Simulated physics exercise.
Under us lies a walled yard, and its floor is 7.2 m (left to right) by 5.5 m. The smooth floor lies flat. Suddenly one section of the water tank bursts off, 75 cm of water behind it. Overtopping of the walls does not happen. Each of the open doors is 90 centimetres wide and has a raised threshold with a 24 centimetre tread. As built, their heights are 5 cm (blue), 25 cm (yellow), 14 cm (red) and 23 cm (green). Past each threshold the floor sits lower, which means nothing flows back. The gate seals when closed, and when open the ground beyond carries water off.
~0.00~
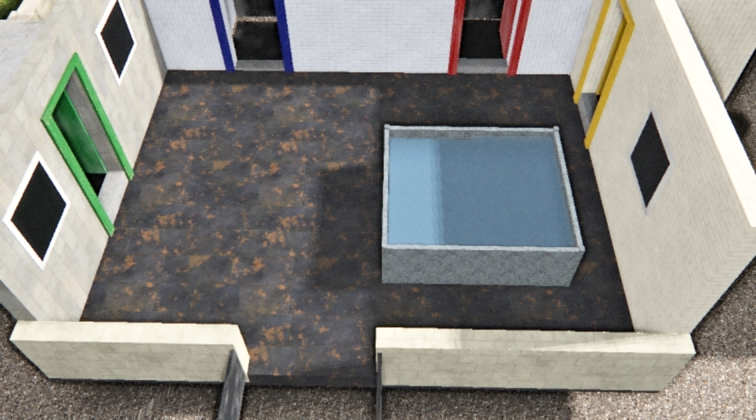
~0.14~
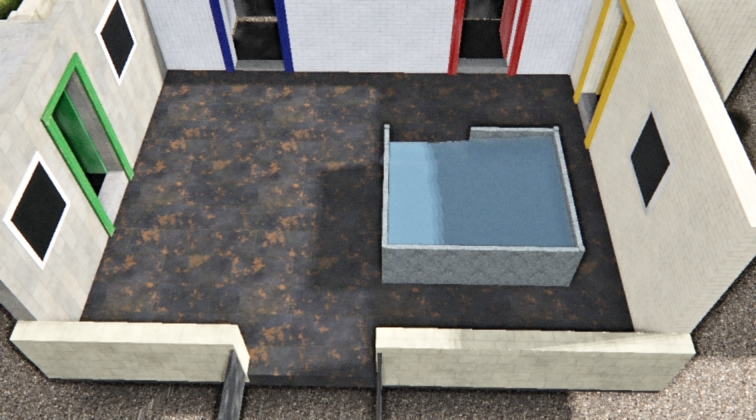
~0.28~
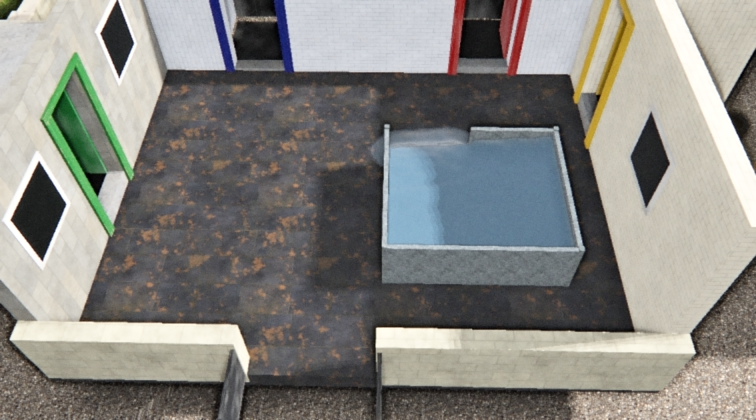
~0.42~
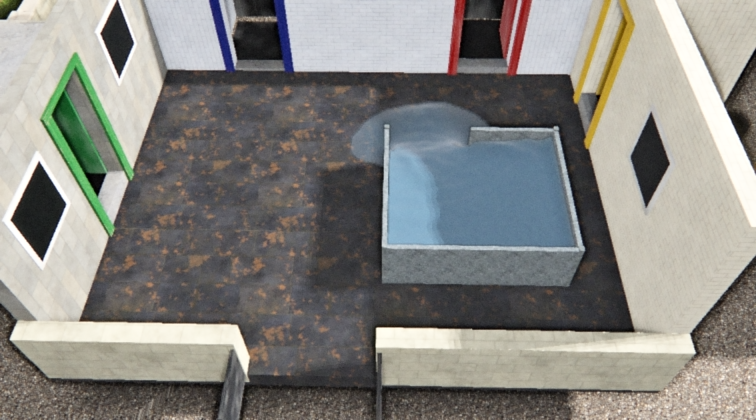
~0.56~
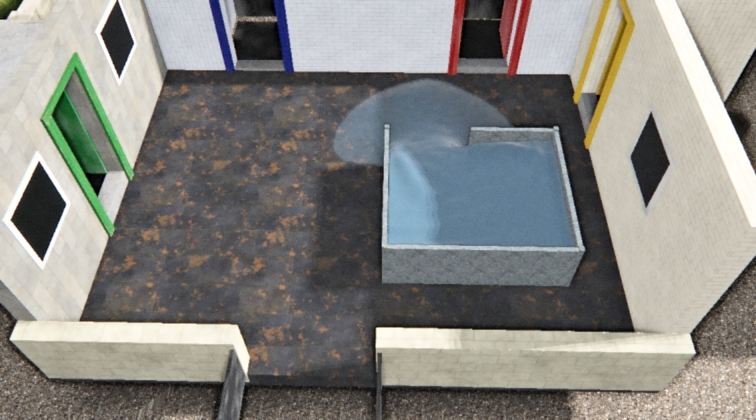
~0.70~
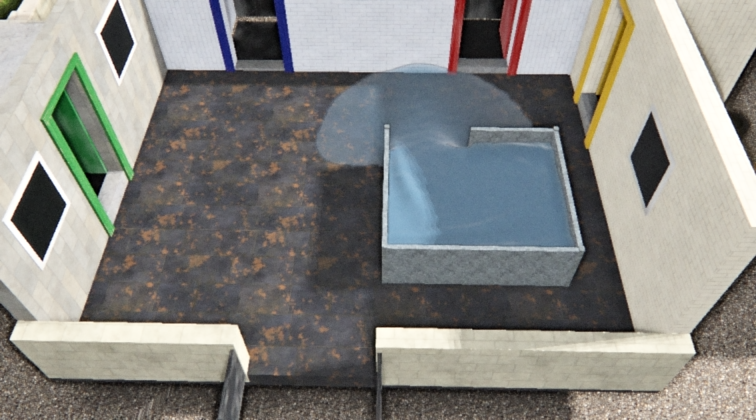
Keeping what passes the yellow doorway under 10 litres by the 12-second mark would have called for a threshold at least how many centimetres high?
It would have called for about 16 cm.
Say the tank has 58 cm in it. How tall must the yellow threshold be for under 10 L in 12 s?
13.0 cm.
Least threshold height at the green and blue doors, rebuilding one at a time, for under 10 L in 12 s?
Some 7.0 cm for green, some 11.5 cm for blue.
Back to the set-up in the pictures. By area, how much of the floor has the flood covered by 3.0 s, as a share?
Around 40 per cent of the free floor.
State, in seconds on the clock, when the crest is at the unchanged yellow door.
Some 3.6 s, more or less.
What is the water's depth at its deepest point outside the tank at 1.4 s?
About 44 cm.
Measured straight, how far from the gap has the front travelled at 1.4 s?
Front distance: Approx. 3.4 m.
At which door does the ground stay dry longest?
Last in order comes the green door.
After 1.4 s water covers 25 % of the floor, deepest (44 cm) near (409, 75); it has not reached the yellow door.
After 3.0 s water covers 40 % of the floor, deepest (34 cm) near (562, 77); 17 cm at the yellow door, 0 litres in over its 25 cm threshold.
After 12.0 s water covers 100 % of the floor, deepest (12 cm) near (455, 360); 7 cm at the yellow door, 0 litres in over its 25 cm threshold.
At the yellow door as built, the water arrived by 1.6 s and peaked near 18 cm at 3.6 s.
With a threshold of 13 cm, 27 litres would have come in within the 12 s; with 17.5 cm, 6 litres. So under 10 litres takes about 16 cm.
